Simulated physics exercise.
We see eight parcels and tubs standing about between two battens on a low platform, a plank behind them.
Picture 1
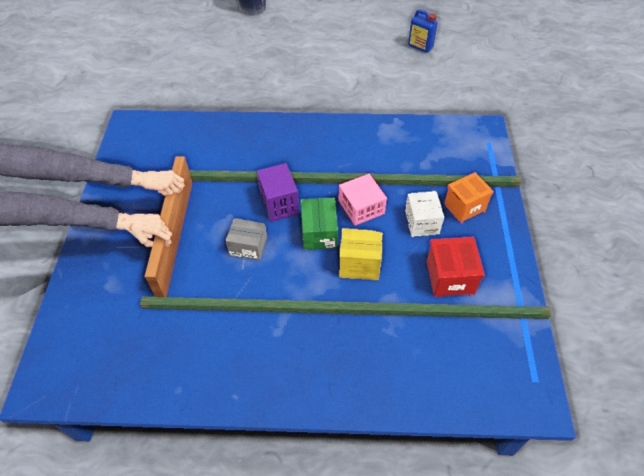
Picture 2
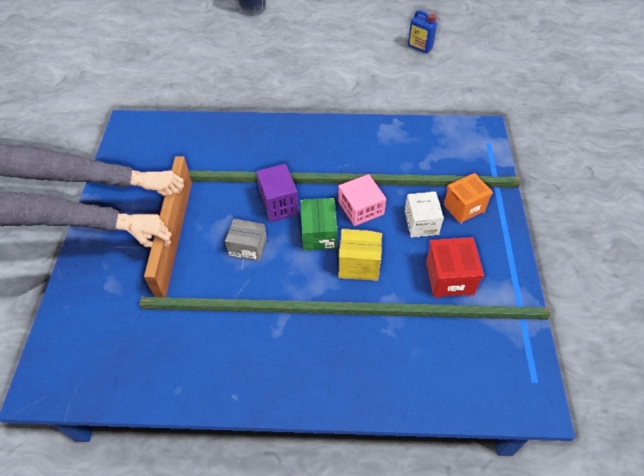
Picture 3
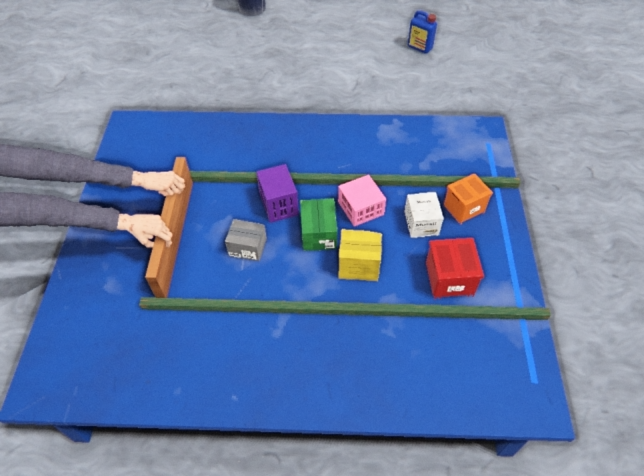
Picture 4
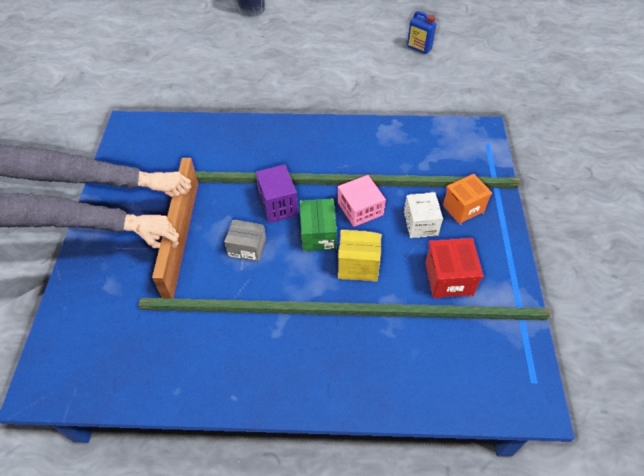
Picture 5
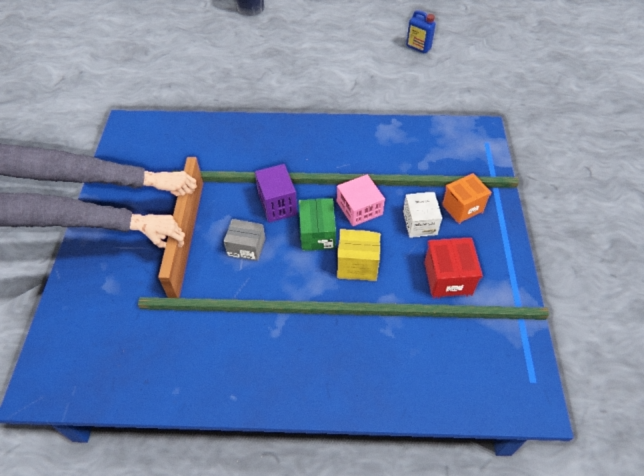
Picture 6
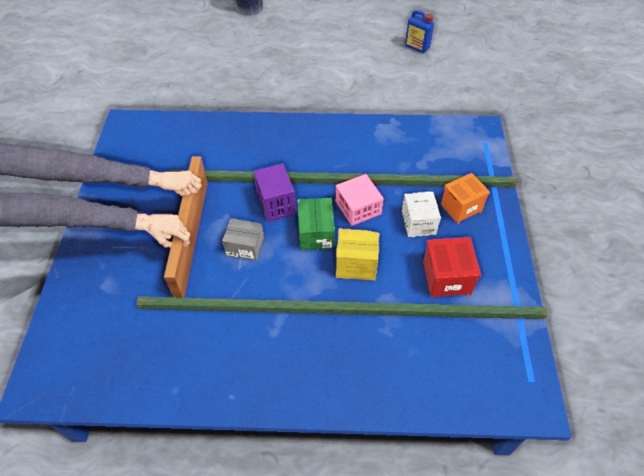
On a low blue platform, eight coloured boxes stand scattered between two green battens while a pair of hands holds a wooden plank at the left. The hands slide the plank slightly to the right, and the boxes stay in place.
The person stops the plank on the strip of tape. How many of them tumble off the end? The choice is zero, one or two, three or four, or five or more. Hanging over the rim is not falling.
In the end the number that fall off is five or more.
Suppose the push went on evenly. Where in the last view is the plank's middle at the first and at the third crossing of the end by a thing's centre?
First at (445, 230), next at (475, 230).
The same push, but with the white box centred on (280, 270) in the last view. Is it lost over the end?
The white box survives.
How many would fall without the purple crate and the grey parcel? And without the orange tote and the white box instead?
Fallen: 3, and 3 in the other try.
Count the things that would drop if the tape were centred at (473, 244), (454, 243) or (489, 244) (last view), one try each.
The counts: 2, 2 and 5.
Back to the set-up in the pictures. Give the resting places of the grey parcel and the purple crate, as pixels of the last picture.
Near (527, 244) and (519, 200).
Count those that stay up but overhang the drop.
It comes to 3.
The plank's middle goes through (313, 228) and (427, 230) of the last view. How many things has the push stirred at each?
5 and 8.
A little later, none off yet; orange tote at rest near (464, 199); red tote at rest near (450, 268); white box at rest near (421, 214).
Next, none off yet; orange tote shifted about its own width near (489, 193); red tote shifted a little near (458, 270); white box shifted well along near (478, 221).
When it is over, the number that fall off is five or more; down, green parcel, pink crate, white box, red tote and orange tote.
